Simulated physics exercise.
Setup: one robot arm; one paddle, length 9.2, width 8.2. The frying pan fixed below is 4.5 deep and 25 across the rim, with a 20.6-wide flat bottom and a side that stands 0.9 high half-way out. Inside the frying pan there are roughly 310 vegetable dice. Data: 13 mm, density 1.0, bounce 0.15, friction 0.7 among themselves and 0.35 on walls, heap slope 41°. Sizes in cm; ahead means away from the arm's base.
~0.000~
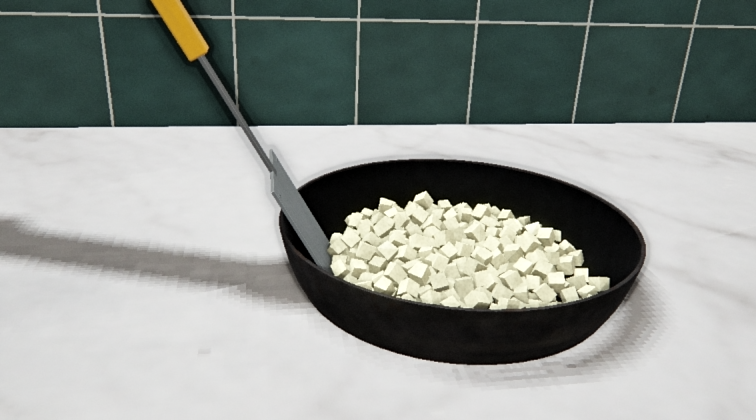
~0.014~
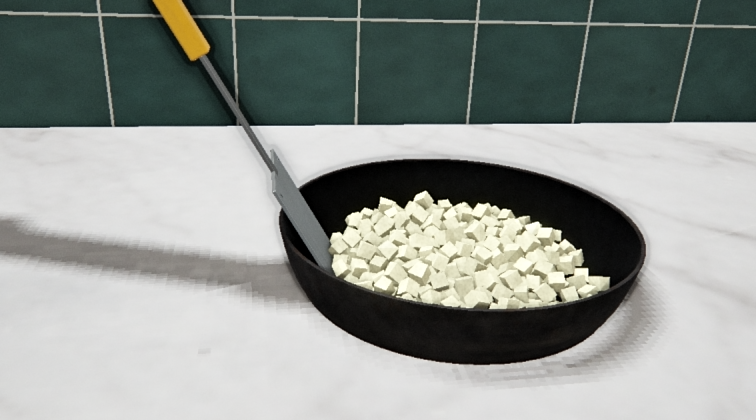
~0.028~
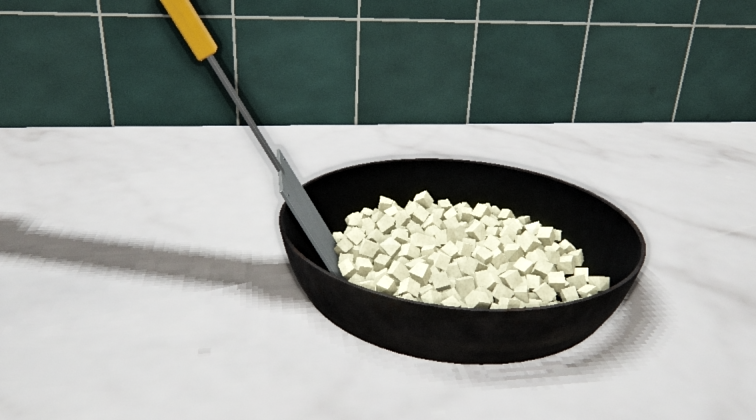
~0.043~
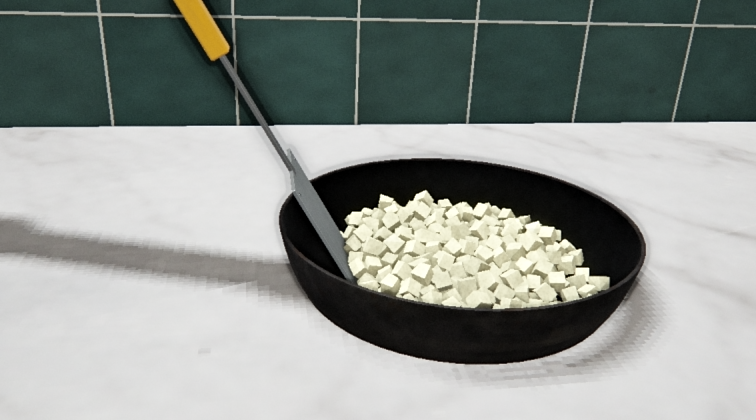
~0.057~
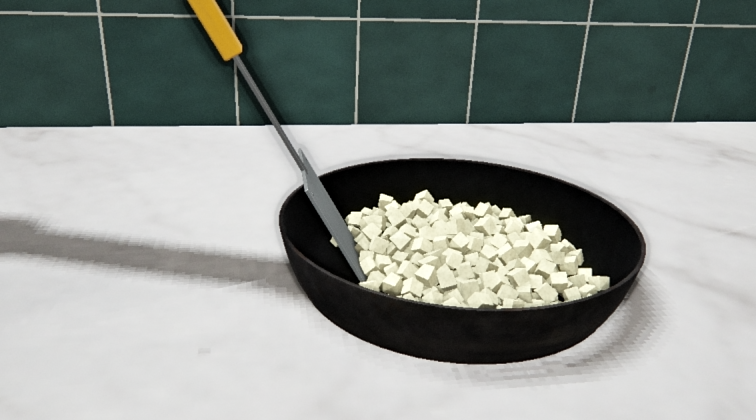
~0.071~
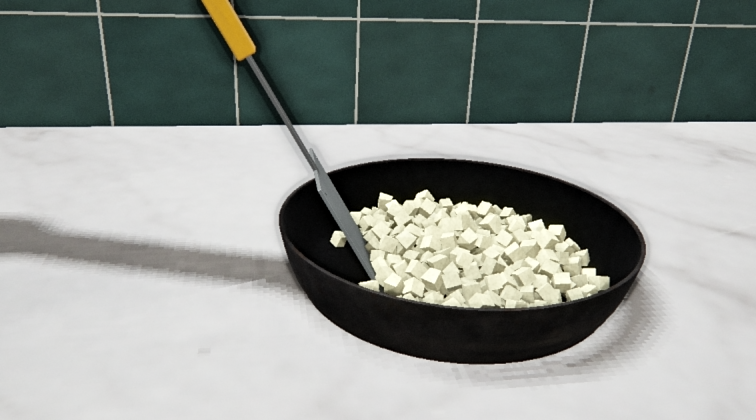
A yellow-handled paddle slid slowly to the right inside a black frying pan, pressing into a heap of small pale cubes and nudging the left edge over slightly, while the pan stayed still.
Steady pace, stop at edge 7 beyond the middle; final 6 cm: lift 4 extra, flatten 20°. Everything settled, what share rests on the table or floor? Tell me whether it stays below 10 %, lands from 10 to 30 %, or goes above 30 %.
It stays below 10 %.
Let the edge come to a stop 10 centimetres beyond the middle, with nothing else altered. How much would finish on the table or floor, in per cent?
My guess would be around 20 per cent.
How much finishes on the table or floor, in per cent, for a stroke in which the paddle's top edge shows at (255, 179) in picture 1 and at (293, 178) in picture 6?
Around 0 per cent finishes there.
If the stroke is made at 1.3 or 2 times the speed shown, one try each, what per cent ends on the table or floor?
I'd say near 5 and then near 25 per cent.
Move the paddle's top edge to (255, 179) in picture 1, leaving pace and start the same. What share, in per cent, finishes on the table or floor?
0 percent or so.
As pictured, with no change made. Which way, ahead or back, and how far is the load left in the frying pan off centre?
It rests close to 5.0 centimetres ahead of centre.
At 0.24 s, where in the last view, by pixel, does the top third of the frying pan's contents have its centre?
Roughly pixel (535, 227).
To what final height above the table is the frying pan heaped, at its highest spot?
Height at rest: Roughly 6.5 cm.
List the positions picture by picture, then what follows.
Paddle top edge at (271, 169), sloping 61°; upper third of the load around (444, 243), from x 335 to 600, top at y 200; 310 in the frying pan, in the first picture.
Paddle top edge at (273, 169), sloping 61°; upper third of the load around (444, 243), from x 335 to 600, top at y 200, in the second picture.
Paddle top edge at (279, 168), sloping 61°; upper third of the load around (444, 243), from x 340 to 600, top at y 200, in the third picture.
Paddle top edge at (291, 168), sloping 61°; upper third of the load around (445, 245), from x 340 to 600, top at y 200, in the fourth picture.
Paddle top edge at (302, 168), sloping 61°; upper third of the load around (451, 242), from x 340 to 600, top at y 200, in the fifth picture.
Paddle top edge at (314, 167), sloping 61°; upper third of the load around (460, 240), from x 340 to 600, top at y 200; 310 in the frying pan, in the sixth picture.
After 0.15 s, sloping 61°, highest piece 5 above the table; 310 in the frying pan.
After 0.24 s, sloping 53°, highest piece 6 above the table; 310 in the frying pan.
After 0.48 s, sloping 41°, highest piece 6 above the table; 301 in the frying pan, 9 on the table or floor.
After 1.53 s, sloping 41°, highest piece 6 above the table; 301 in the frying pan, 9 on the table or floor.
At rest, 301 in the frying pan, 9 on the table or floor. That is 3 % on the table or floor.
